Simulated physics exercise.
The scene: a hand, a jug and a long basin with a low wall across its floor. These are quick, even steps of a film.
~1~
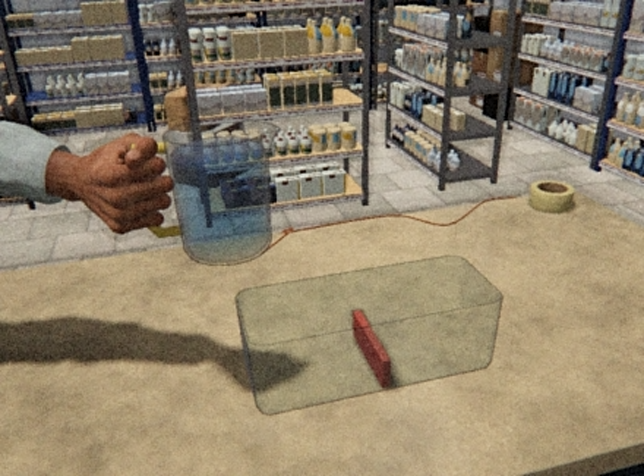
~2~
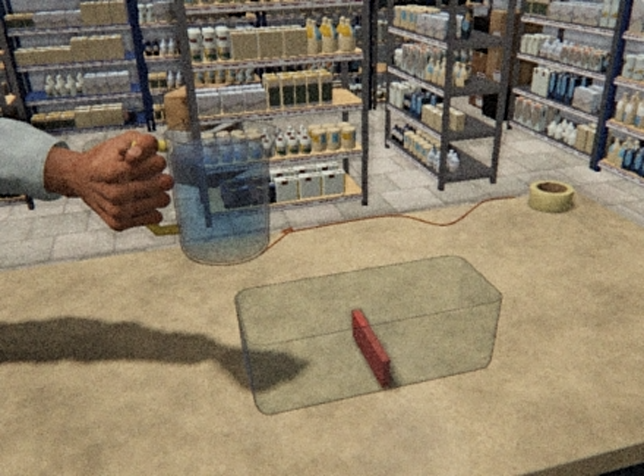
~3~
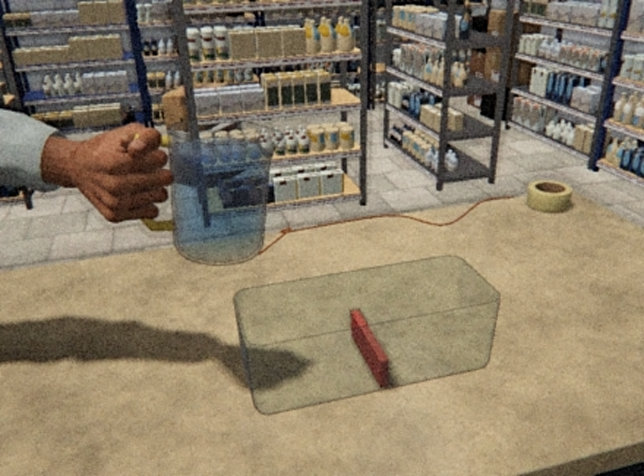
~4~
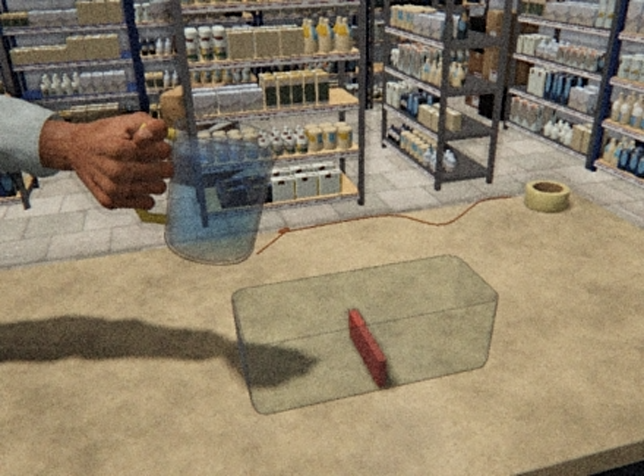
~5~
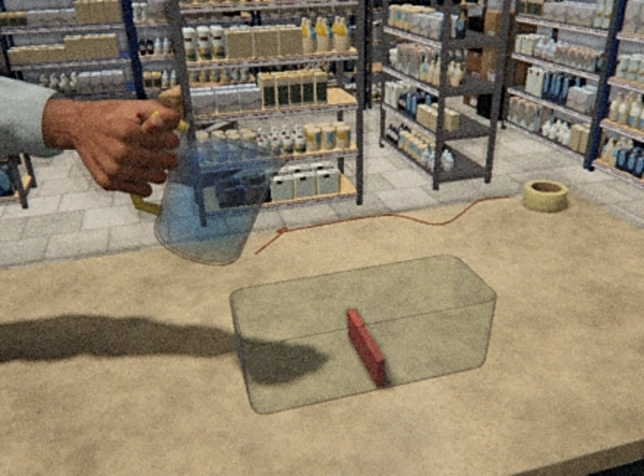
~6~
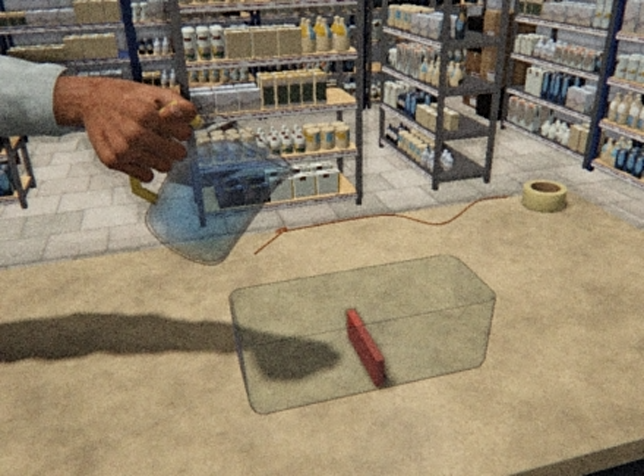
In a storeroom lined with shelves of bottles and boxes, a tan tabletop is seen from slightly above by a nearly still camera. A clear long basin with a low red wall across its floor sits near the centre, a tape roll and thin orange cord behind it. At left, a hand holds a bluish see-through jug by its yellow handle and tilts it steadily rightward.
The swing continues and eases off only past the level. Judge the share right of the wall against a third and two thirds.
The share right of the wall is under a third.
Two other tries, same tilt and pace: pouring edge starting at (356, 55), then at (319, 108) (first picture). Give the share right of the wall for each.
First some 80, then 75 per cent.
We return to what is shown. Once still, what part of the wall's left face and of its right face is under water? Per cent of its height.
Left about 80, right about 20.
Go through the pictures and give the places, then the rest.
It leans 0°; its right rim is at (280, 127); the water meets the walls at (169, 154) and (265, 144); the long basin's rim runs from (241, 319) to (482, 277); the wall's top is at (371, 335), in the first picture.
It leans 2°; its right rim is at (281, 128); the water meets the walls at (170, 153) and (265, 145), in the second picture.
It leans 7°; its right rim is at (284, 134); the water meets the walls at (172, 150) and (268, 147), in the third picture.
It leans 15°; its right rim is at (289, 142); the water meets the walls at (175, 150) and (272, 150), in the fourth picture.
It leans 25°; its right rim is at (294, 155); the water meets the walls at (170, 179) and (279, 153), in the fifth picture.
It leans 37°; its right rim is at (298, 171); the water meets the walls at (163, 185) and (283, 159), in the sixth picture.
A moment on, the jug is tipped right over and 56 per cent is still to pour, 10 is left of the wall and 2 right of it.
Next, the jug is tipped right over and 16 per cent is still to pour, 55 is left of the wall and 6 right of it.
Then the jug is tipped right over and 3 per cent is still to pour, 69 is left of the wall and 9 right of it.
Later the jug is tipped right over and 0 per cent is still to pour, 79 is left of the wall and 10 right of it.
In the end 74 per cent lies left of the wall, 16 right of it and 10 outside.
